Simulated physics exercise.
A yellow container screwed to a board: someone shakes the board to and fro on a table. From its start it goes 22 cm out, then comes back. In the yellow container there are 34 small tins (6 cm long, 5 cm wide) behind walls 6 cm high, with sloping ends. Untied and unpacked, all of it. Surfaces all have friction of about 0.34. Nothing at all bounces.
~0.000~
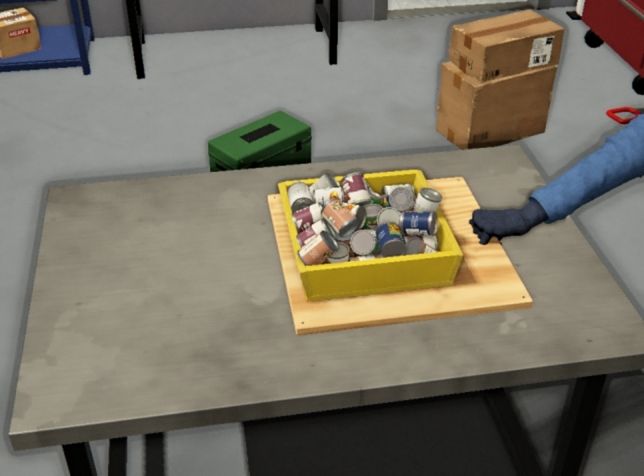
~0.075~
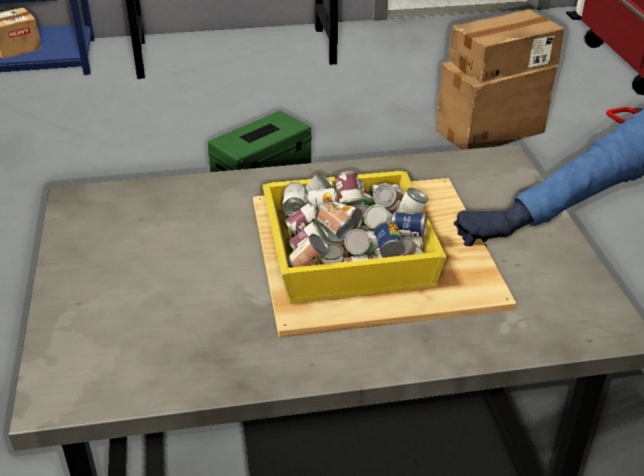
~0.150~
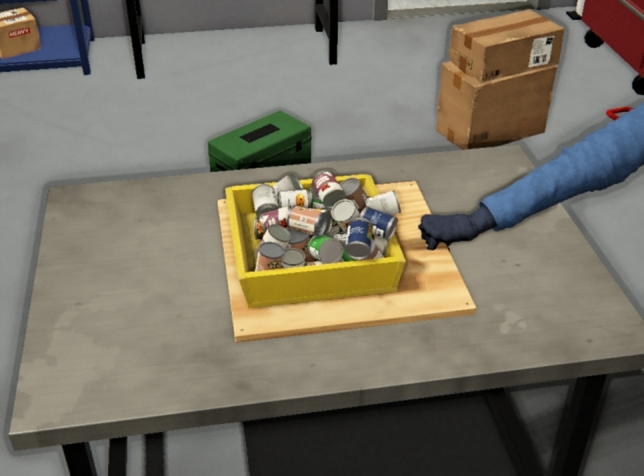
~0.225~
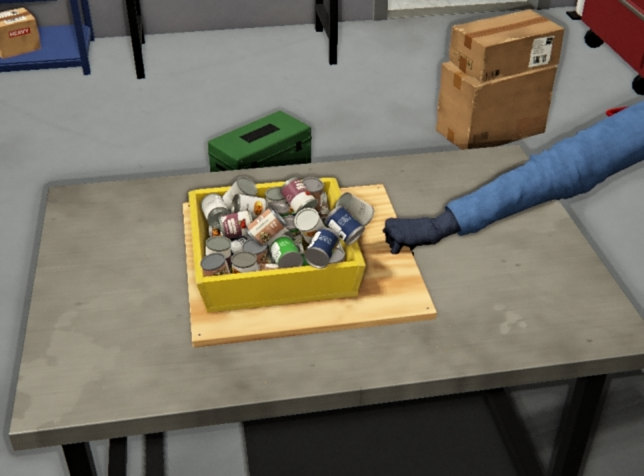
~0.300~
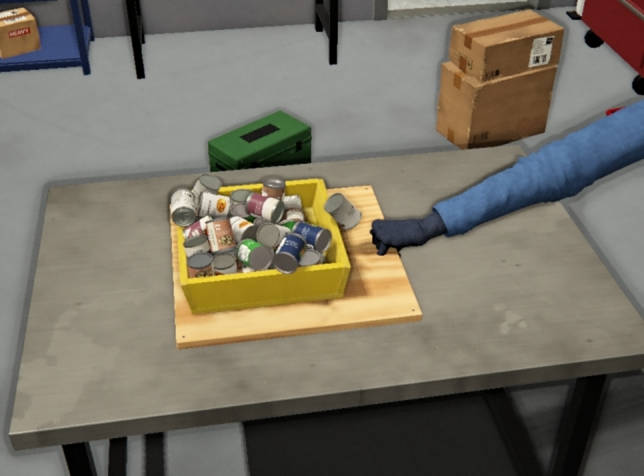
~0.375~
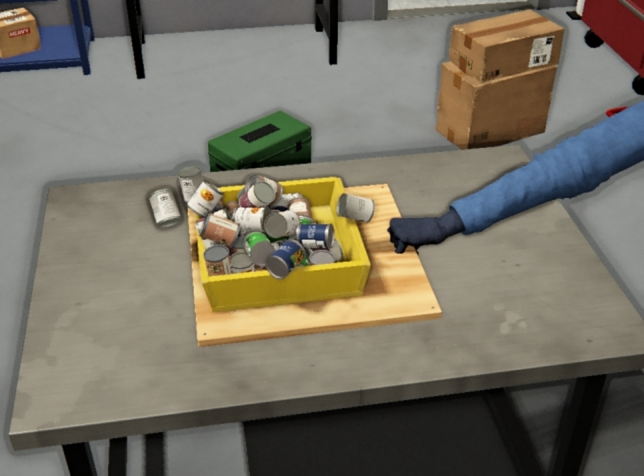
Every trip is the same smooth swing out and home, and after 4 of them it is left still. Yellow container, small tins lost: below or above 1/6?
Above.
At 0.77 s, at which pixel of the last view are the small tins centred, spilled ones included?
In the last picture they centre on about (304, 234).
After 0.77 s, the yellow container is down by 7 of 34.
After 1.27 s, the yellow container is down by 11 of 34.
After 1.96 s, the yellow container is down by 13 of 34.
Final count (at 2.86 s), the yellow container is down by 15 of 34. Asked share, 15 of 34, 44 per cent.
